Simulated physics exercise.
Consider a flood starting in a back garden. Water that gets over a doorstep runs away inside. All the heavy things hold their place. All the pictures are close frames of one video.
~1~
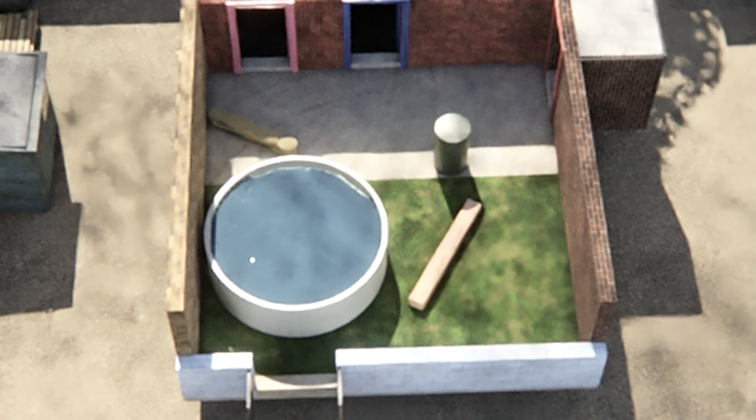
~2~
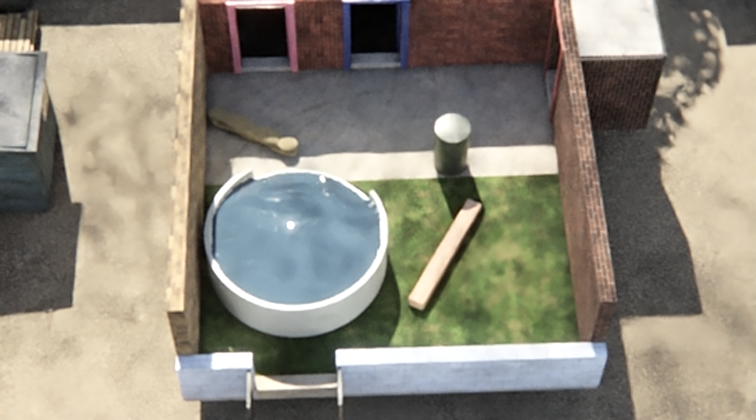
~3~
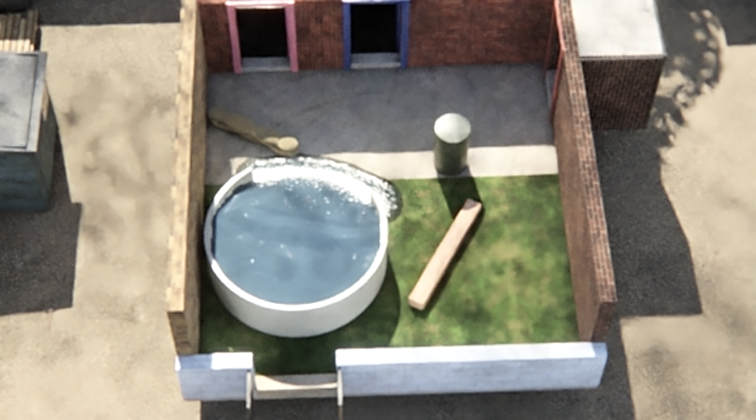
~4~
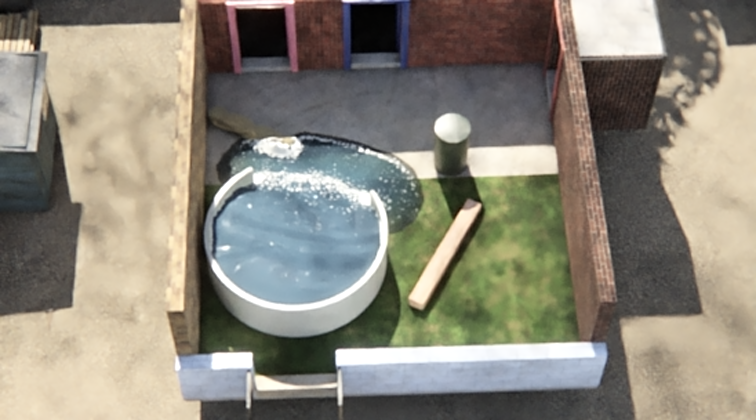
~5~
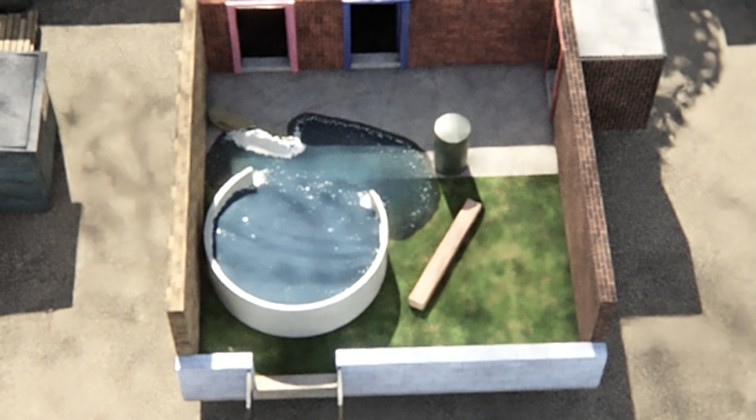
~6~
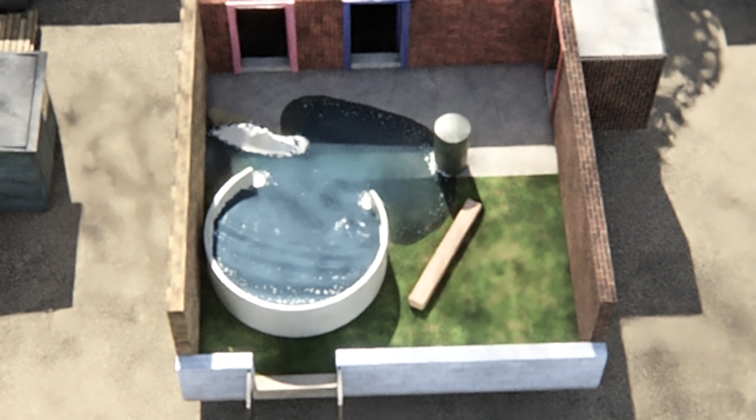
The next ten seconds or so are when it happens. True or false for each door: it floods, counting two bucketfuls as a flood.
Blue door - true; red door - true; pink door - true.
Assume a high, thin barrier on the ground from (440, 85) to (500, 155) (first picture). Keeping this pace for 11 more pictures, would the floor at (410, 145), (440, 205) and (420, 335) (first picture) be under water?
Taking them in order, I'd say soaked, soaked and parched.
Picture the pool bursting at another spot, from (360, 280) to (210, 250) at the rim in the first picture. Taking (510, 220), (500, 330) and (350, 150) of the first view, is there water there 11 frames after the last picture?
Bone-dry, submerged, bone-dry.
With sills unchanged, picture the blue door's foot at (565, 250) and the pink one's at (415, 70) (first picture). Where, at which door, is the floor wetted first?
It would be the pink one.
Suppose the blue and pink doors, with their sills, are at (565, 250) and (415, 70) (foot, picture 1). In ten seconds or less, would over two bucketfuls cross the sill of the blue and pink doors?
Blue: Below; pink: Above.
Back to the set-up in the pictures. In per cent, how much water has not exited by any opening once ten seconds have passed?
I'd say roughly 86 percent.
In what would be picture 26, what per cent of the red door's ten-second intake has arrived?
Near 65 %, I'd say.
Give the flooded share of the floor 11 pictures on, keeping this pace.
Roughly 55 %.
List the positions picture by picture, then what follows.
In the first frame, the pool at (296, 233) is whole and still.
In the second frame, the front is at a hidden place, out from the gap on the pool's far side.
In the third frame, the front is at (240, 173), out from the gap on the pool's far side.
In the fourth frame, the front is at (223, 165), out from the gap on the pool's far side.
In the fifth frame, the front is at (224, 137), out from the gap on the pool's far side.
In the sixth frame, water pours out on the pool's far side and has run to (210, 127).
A moment on, water covers 45 % of the floor; the blue door under two buckets in, the red door not reached, the pink door wet at the sill, nothing in.
Next, water covers 55 % of the floor; the blue door far over two buckets in, the red door wet at the sill, nothing in, the pink door under two buckets in.
Then, water covers 70 % of the floor; the blue door far over two buckets in, the red door over two buckets in, the pink door over two buckets in.
Later, water covers 90 % of the floor; the blue door far over two buckets in, the red door far over two buckets in, the pink door far over two buckets in.
In the end, water covers 95 % of the floor; the blue door far over two buckets in, the red door far over two buckets in, the pink door far over two buckets in.
